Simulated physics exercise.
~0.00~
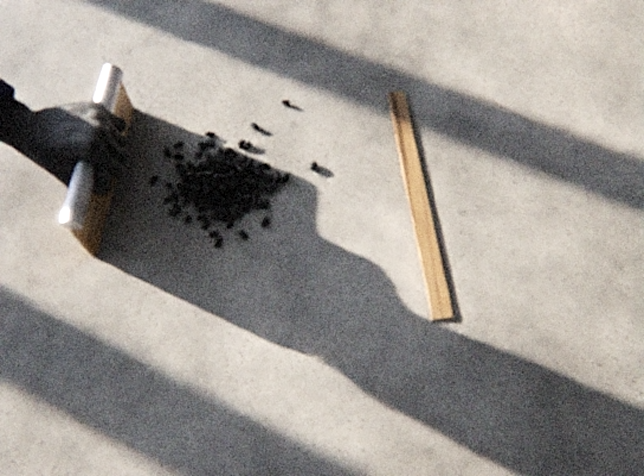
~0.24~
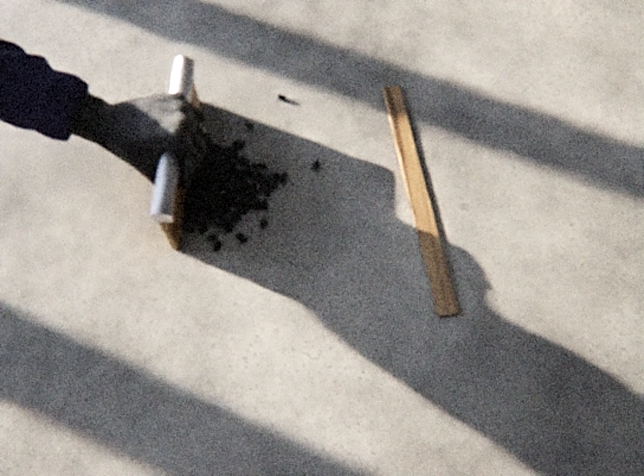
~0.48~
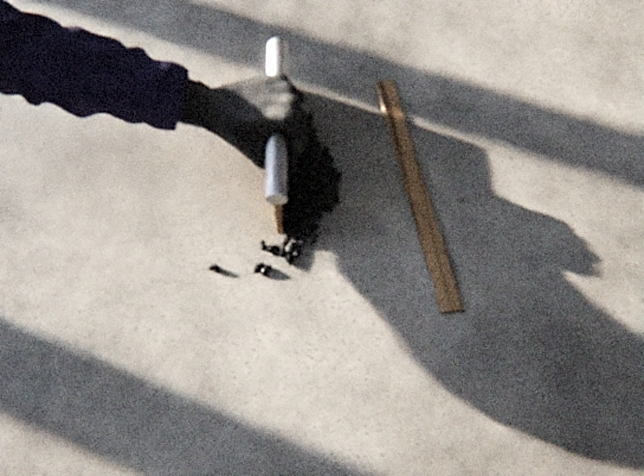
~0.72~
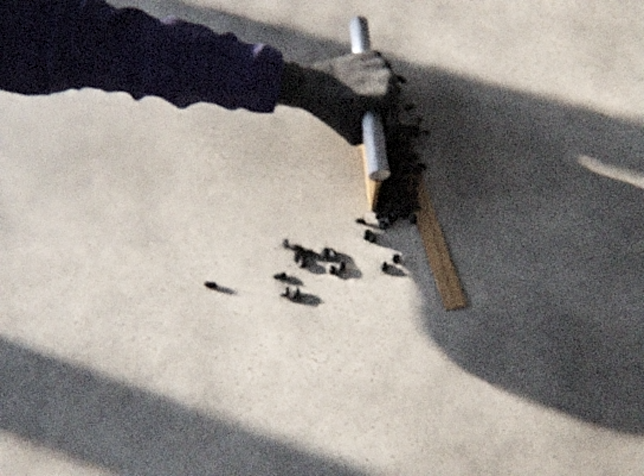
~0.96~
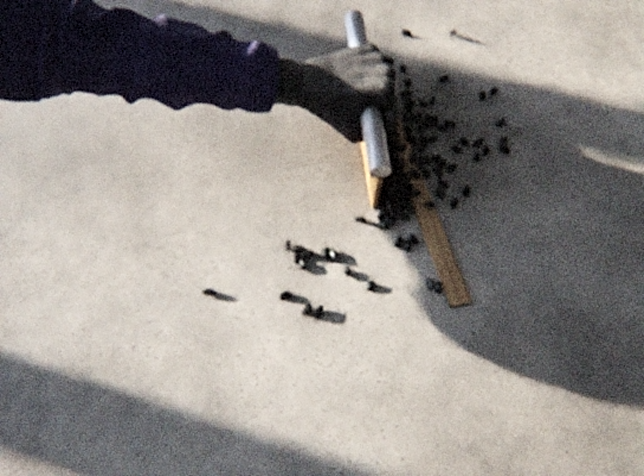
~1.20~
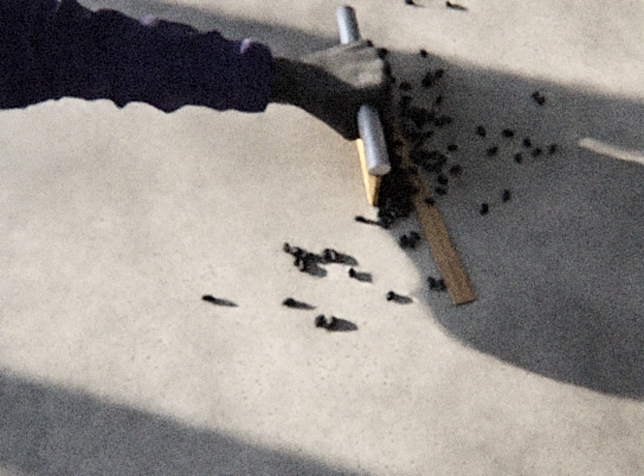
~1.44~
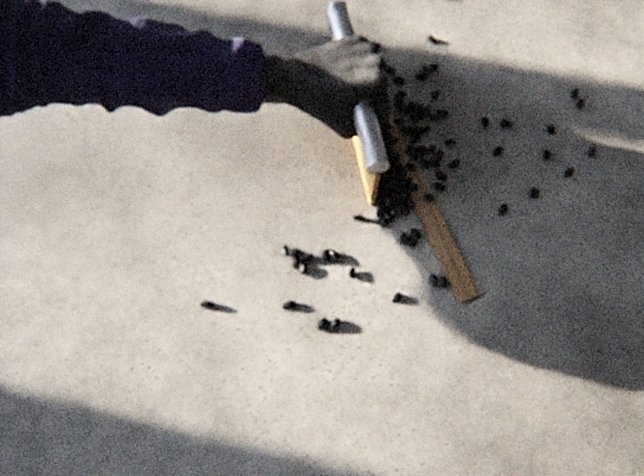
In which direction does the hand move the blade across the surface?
The hand moves the blade toward the right, pushing the black beans toward the wooden strip.
